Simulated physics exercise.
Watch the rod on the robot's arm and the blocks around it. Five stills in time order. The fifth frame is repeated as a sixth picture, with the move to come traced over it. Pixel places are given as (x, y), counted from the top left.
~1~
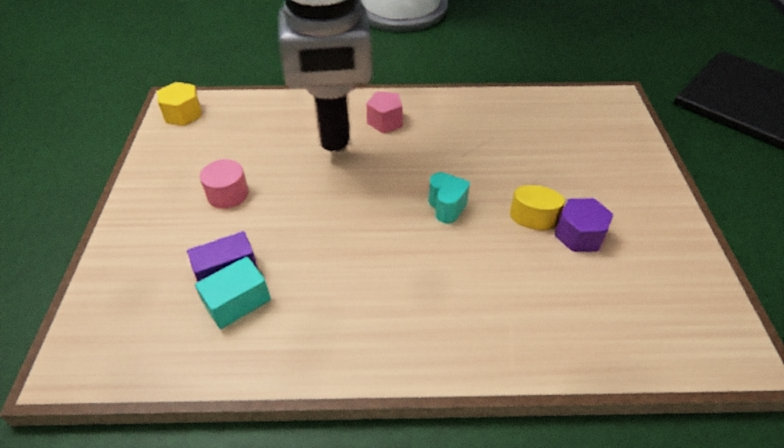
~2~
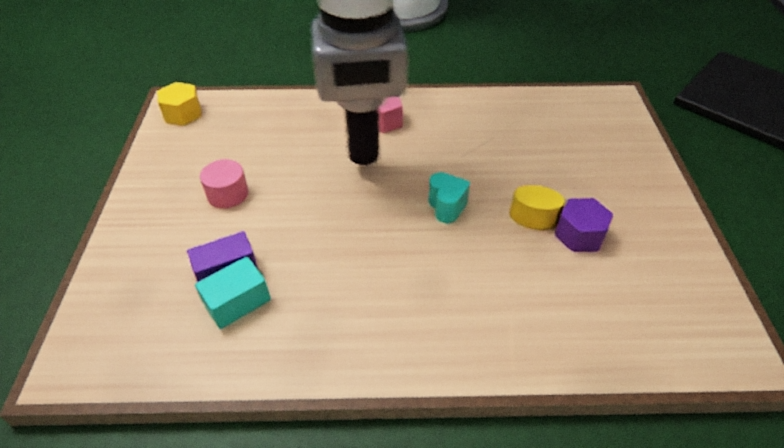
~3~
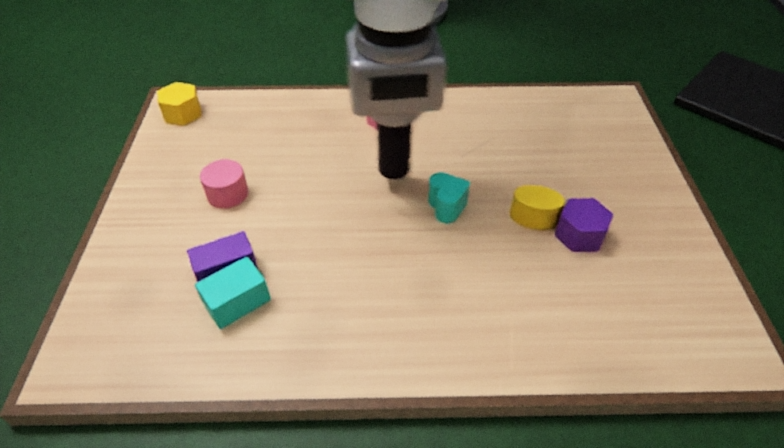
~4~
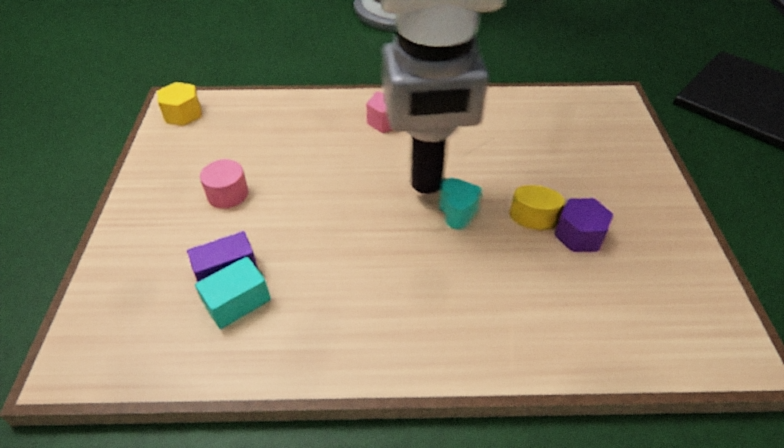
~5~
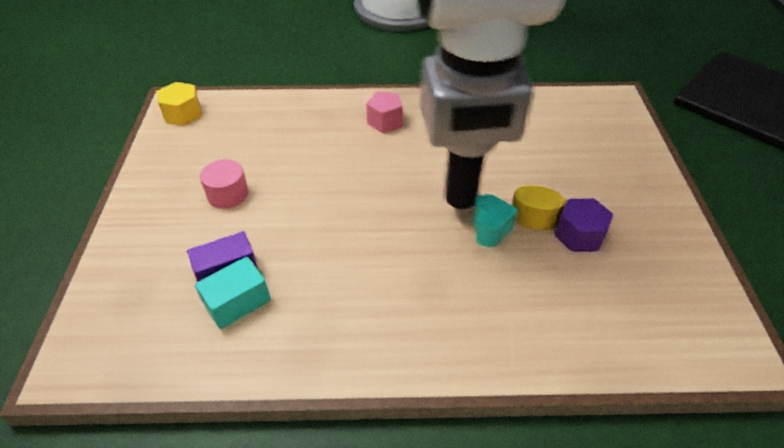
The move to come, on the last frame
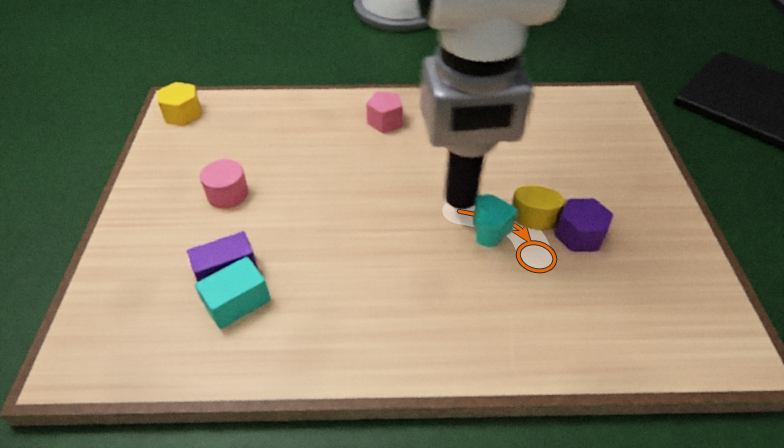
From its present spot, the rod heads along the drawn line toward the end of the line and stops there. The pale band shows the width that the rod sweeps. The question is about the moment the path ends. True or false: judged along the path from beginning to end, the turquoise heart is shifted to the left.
That is false.
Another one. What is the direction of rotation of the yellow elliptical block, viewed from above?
In a top view, it turns counterclockwise.
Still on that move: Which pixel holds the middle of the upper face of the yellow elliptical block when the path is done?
It sits at (561, 195).
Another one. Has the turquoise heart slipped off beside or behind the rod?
No, I don't think so.
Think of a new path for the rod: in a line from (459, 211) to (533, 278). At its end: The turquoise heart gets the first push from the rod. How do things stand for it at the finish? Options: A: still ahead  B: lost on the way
I'll go with A - still ahead.
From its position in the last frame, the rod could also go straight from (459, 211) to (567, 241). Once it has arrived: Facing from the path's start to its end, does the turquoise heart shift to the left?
No, that is not how it ends up.
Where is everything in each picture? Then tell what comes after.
The first picture shows rod's lower end (335, 142); turquoise heart (449, 186); yellow elliptical block (540, 196); purple hexagonal block (588, 214).
The second picture shows rod (364, 155); blocks still.
The third picture shows rod (394, 169); blocks still.
The fourth picture shows rod (427, 183); turquoise heart (460, 192).
The fifth picture shows rod (461, 197); turquoise heart (494, 210); yellow elliptical block (540, 196); purple hexagonal block (588, 214).
Drawn move, from (459, 211) by way of (492, 218) and (522, 231) to (536, 257).
On the path given first. One third of the way, rod (495, 204); turquoise heart (516, 222), turned 45° clockwise.
Two thirds of the way, rod (526, 217); turquoise heart (529, 235), turned 100° clockwise; yellow elliptical block (561, 195), turned 35° anticlockwise; purple hexagonal block (598, 216), turned 20° clockwise.
At the end, rod (541, 243); turquoise heart (537, 261), turned 110° clockwise; yellow elliptical block (561, 195), turned 35° anticlockwise; purple hexagonal block (598, 216), turned 20° clockwise.
